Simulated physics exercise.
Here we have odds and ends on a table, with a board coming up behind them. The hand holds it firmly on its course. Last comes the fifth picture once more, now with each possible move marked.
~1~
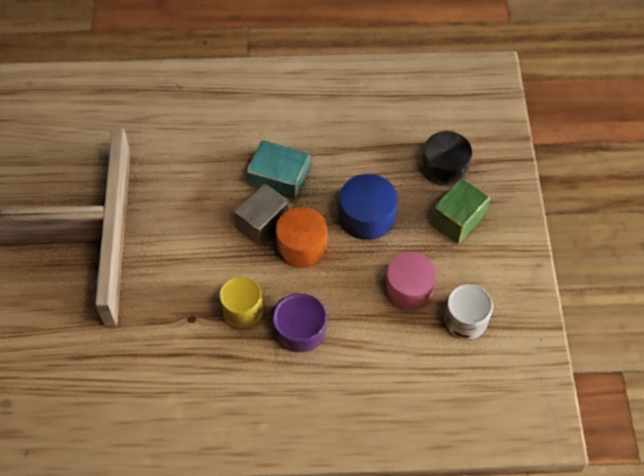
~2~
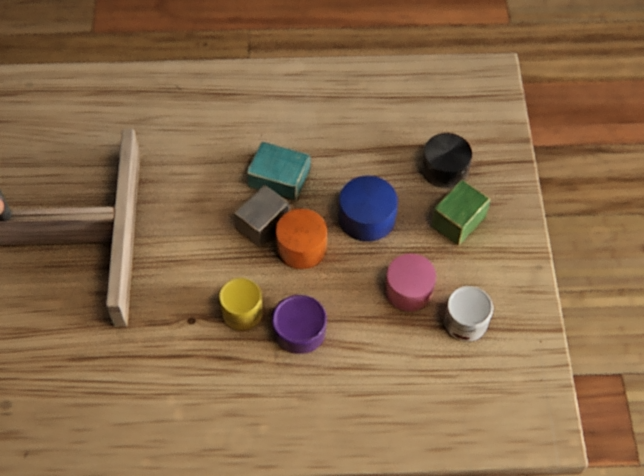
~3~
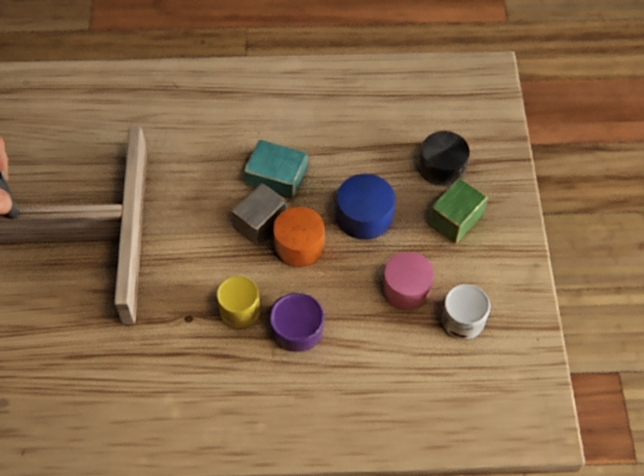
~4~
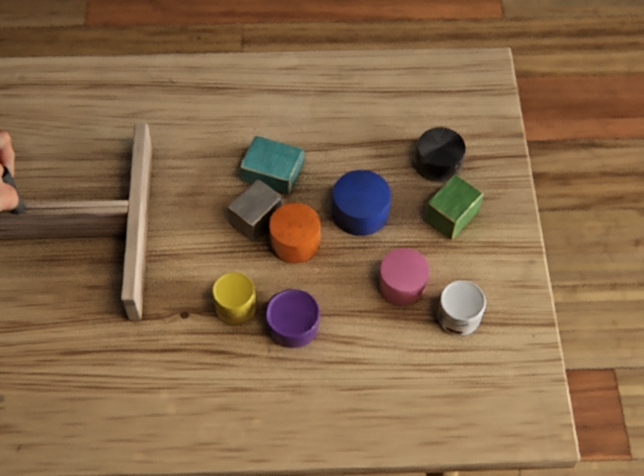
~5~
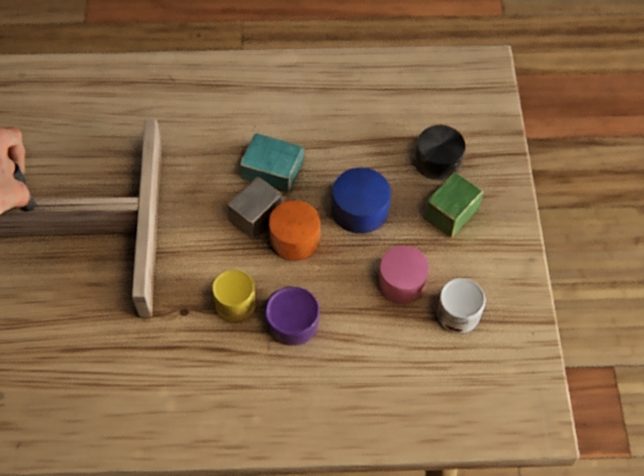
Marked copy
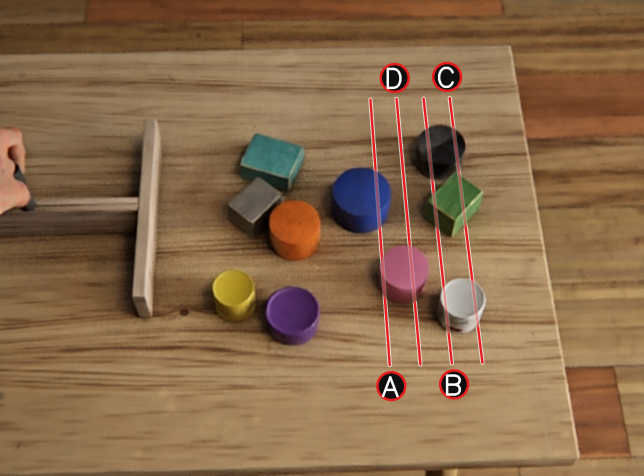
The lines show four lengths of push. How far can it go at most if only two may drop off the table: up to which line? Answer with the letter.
C.
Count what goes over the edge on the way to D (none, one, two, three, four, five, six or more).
In all, none.
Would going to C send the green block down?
Yes.
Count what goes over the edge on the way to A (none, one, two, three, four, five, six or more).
In all, none.
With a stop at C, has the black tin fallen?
Yes.
On the marked copy, A at (379, 222); B at (437, 221); C at (465, 220); D at (408, 221).
With C. Early on, board (261, 200); purple tub (314, 322); turquoise block (294, 159).
Further on, board (377, 198); green block (488, 212); black tin (453, 153).
At the end, board (465, 196); green block over the edge; black tin over the edge; two fallen.
As for the rest, A is within the limit but short; B is within the limit but short; D is within the limit but short.
